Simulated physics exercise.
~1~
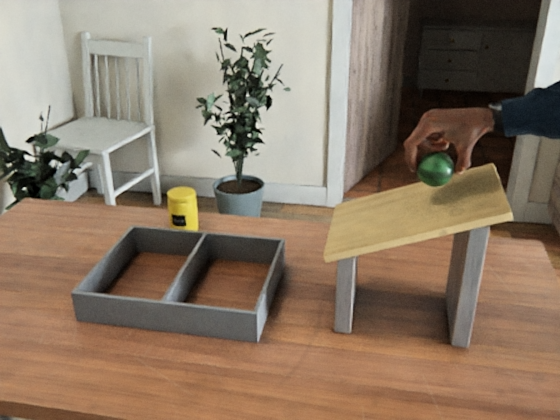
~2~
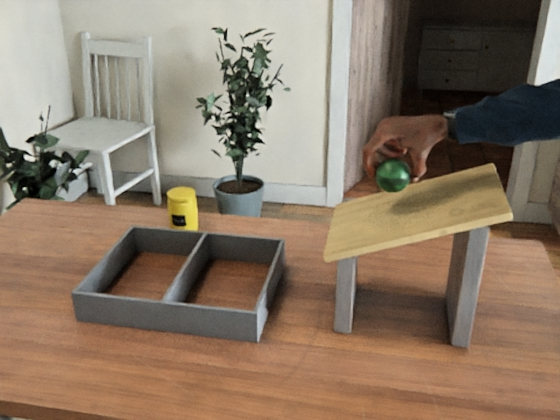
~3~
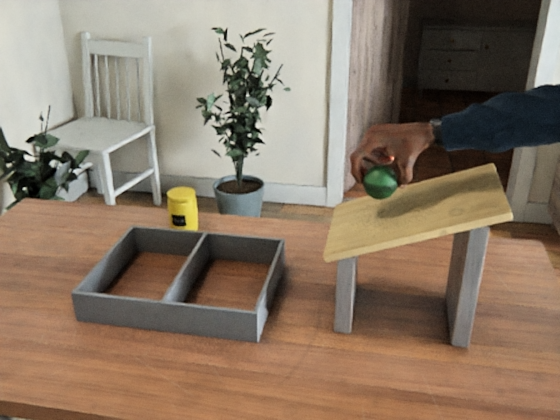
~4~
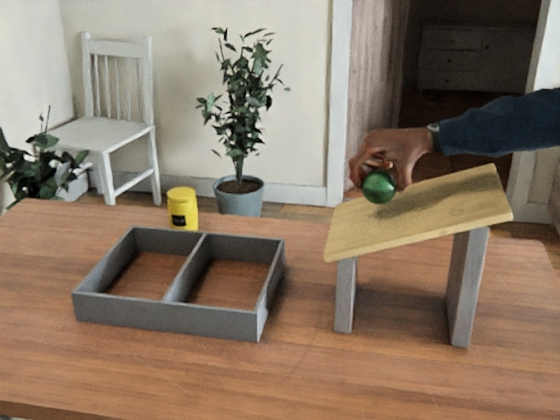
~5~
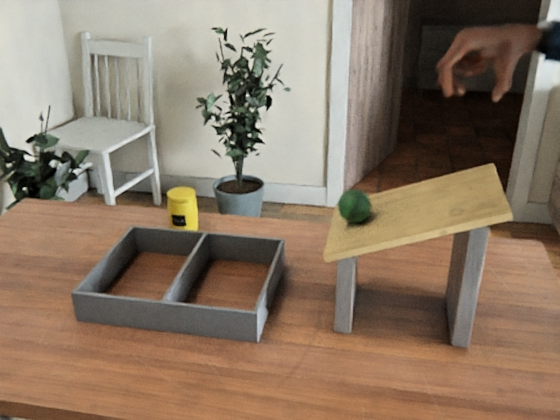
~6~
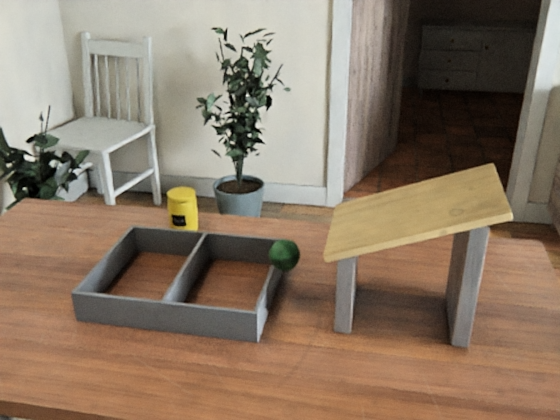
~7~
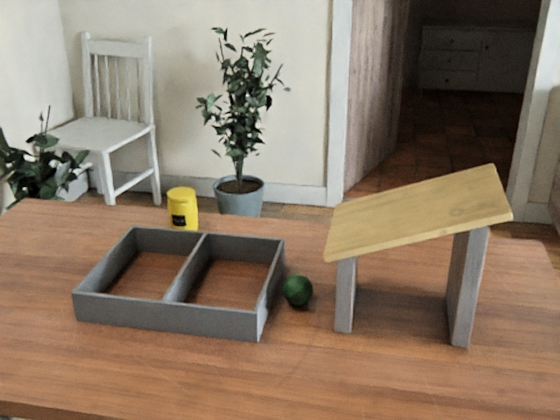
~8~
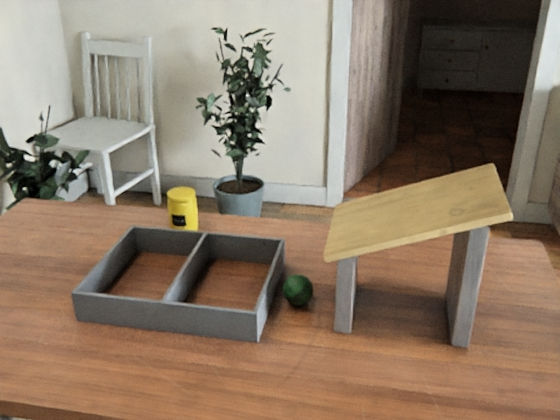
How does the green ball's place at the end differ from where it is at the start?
At the start the green ball is held in a hand over the upper part of the sloping board. At the end it rests lower and further left, on the table between the grey tray and the board.
